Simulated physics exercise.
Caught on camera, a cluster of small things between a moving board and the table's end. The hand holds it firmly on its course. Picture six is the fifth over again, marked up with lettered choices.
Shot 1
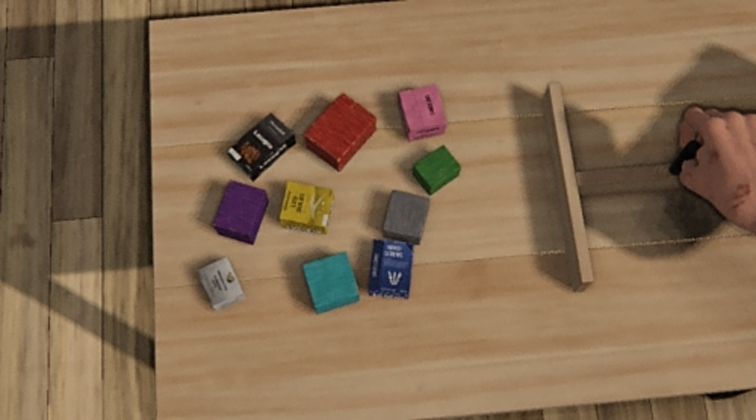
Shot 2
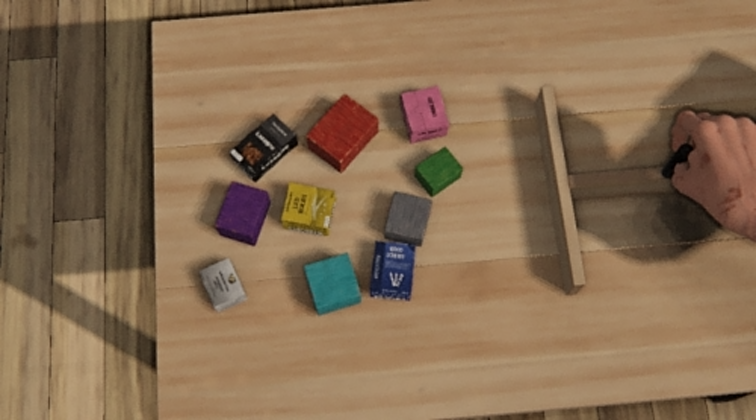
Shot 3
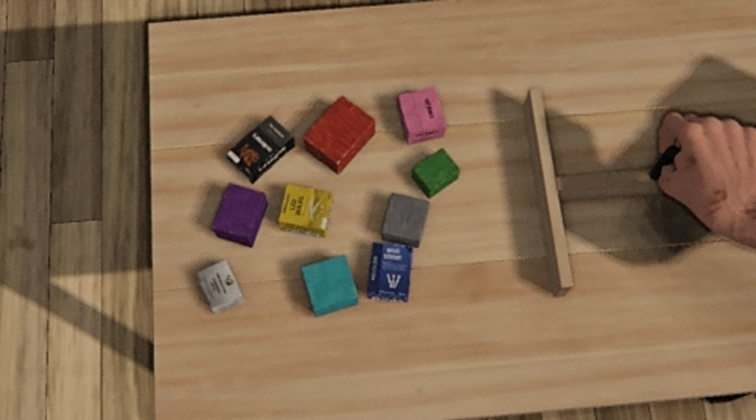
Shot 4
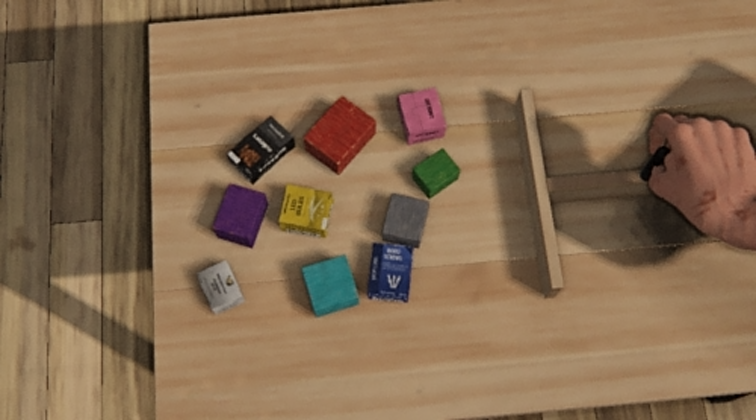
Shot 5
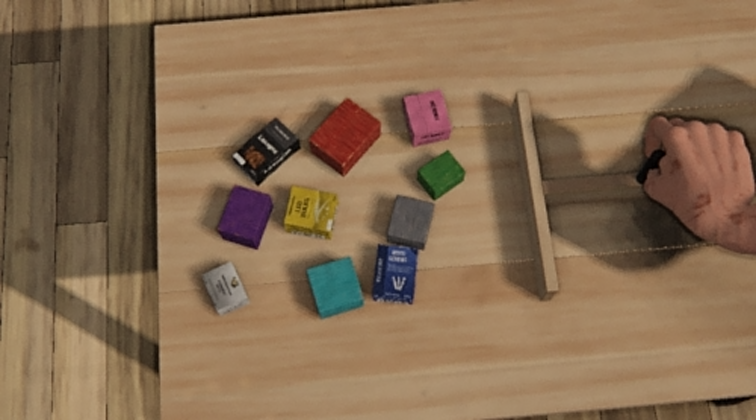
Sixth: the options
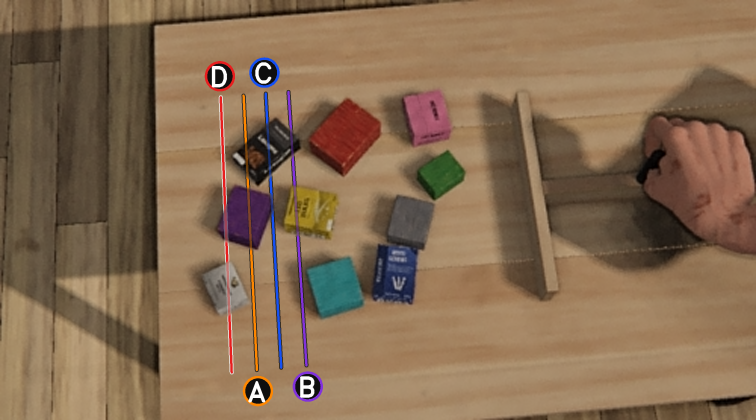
The clip opens on ten small blocks and packets clustered on a wooden tabletop, with an upright wooden board to their right and a hand farther right. The hand and board move slowly left, narrowing the gap to the cluster, while the objects stay in place, untouched by the board.
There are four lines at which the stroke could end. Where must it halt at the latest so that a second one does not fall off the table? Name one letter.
C.
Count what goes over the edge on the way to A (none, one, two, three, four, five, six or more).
Three.
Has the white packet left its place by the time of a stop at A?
By then, yes.
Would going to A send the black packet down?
Yes.
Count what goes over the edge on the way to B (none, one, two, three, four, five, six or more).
In all, none.
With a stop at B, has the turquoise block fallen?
No.
On the copy, A at (250, 226); B at (297, 222); C at (273, 224); D at (226, 228).
On C. First, board (442, 195); pink packet (405, 120); green block (407, 174).
Then, board (346, 204); purple block (233, 218); black packet (234, 152).
Finally, board (275, 210); purple block (161, 227); black packet (165, 159); none fallen.
By contrast, A drops three; B is within the limit but short; D drops three.
